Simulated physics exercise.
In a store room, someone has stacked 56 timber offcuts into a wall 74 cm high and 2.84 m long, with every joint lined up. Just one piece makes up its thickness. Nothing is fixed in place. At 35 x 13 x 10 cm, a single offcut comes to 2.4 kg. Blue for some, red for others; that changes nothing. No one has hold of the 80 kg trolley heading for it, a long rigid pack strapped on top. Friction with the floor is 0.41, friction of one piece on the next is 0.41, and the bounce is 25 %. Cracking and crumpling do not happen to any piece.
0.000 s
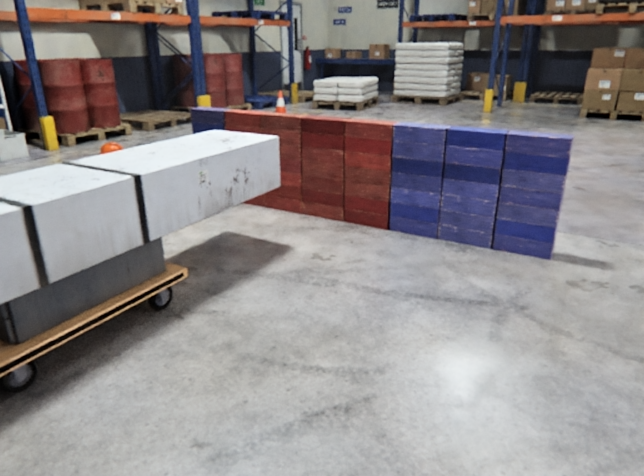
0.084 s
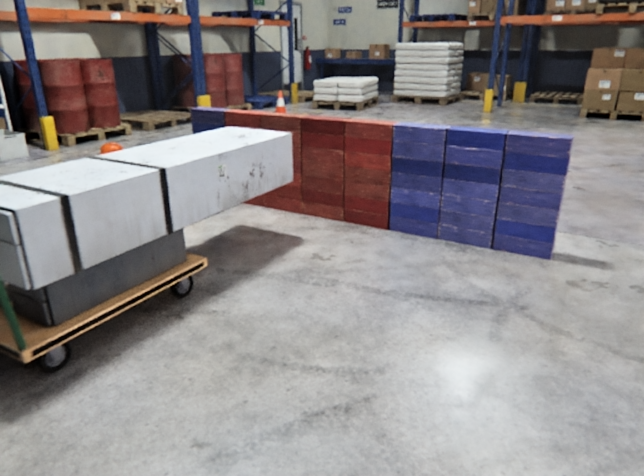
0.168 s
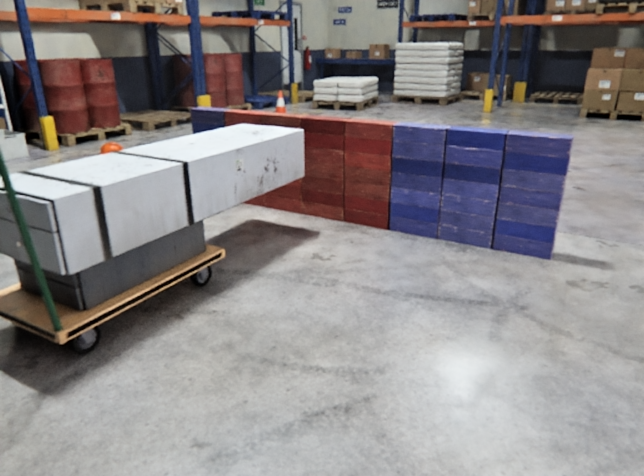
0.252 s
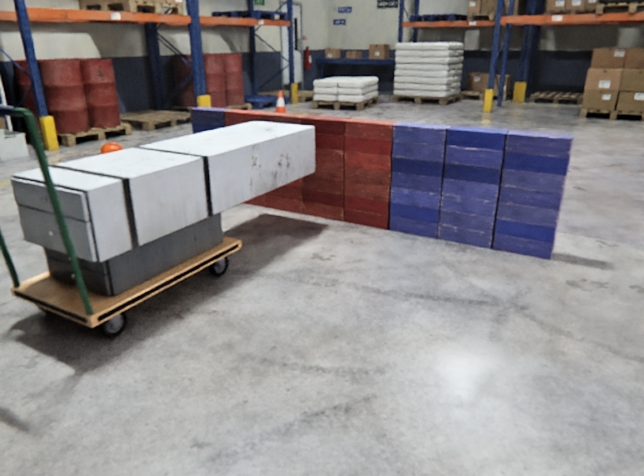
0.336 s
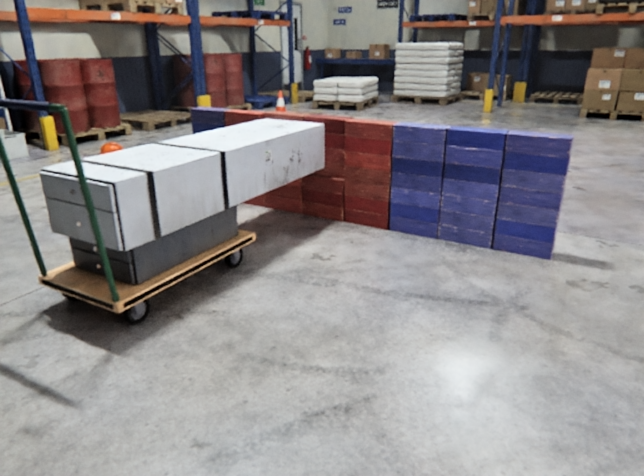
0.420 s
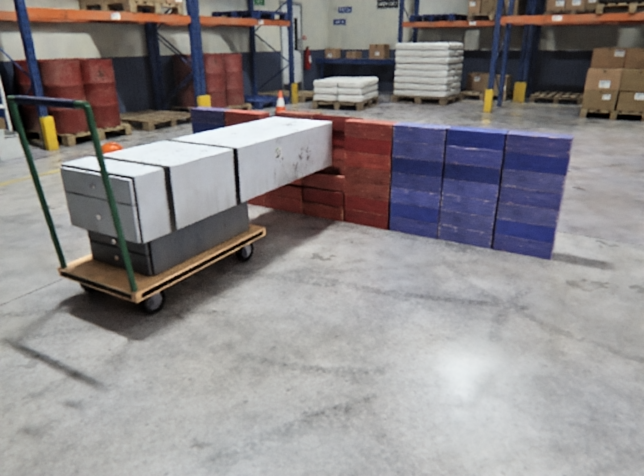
A loaded trolley rolls away across the floor and its boxes push into red blocks.
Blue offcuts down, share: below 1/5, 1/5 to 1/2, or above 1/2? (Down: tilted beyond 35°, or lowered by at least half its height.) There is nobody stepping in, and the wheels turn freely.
My guess is the fallen part will be short of a fifth of them.
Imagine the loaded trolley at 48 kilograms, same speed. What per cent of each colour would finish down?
You'd get blue 0 and red 60 percent.
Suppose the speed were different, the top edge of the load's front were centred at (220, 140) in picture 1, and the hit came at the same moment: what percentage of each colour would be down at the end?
Result - blue: 0%; red: 40%.
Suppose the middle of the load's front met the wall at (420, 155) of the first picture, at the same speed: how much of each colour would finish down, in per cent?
The blue ones would be 40 per cent down and the red ones 10 per cent.
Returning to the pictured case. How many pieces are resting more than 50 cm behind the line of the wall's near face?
Around 12 of them.
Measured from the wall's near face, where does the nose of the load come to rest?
Looks like around 140 cm beyond, give or take.
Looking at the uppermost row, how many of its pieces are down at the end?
The number comes to 2.
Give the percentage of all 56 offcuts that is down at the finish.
20 per cent.
After 0.52 s, load 26 cm past the wall's line, still rolling; none of the 28 blue offcuts down (8 of 56 in all colours); top blue offcut unmoved.
After 0.76 s, load 55 cm past the wall's line, still rolling; none of the 28 blue offcuts down (8 of 56 in all colours); top blue offcut unmoved.
After 1.26 s, load 1.08 m past the wall's line, still rolling; none of the 28 blue offcuts down (8 of 56 in all colours); top blue offcut unmoved.
After 1.66 s, load 1.33 m past the wall's line, still rolling; none of the 28 blue offcuts down (10 of 56 in all colours); top blue offcut unmoved.
In the end (2.3 s), load 1.41 m past the wall's line, stopped; none of the 28 blue offcuts down (10 of 56 in all colours); top blue offcut unmoved; top red offcut unmoved. That is 0 per cent. From the last view, middles, top blue offcut near (422, 134), top red offcut near (372, 129).
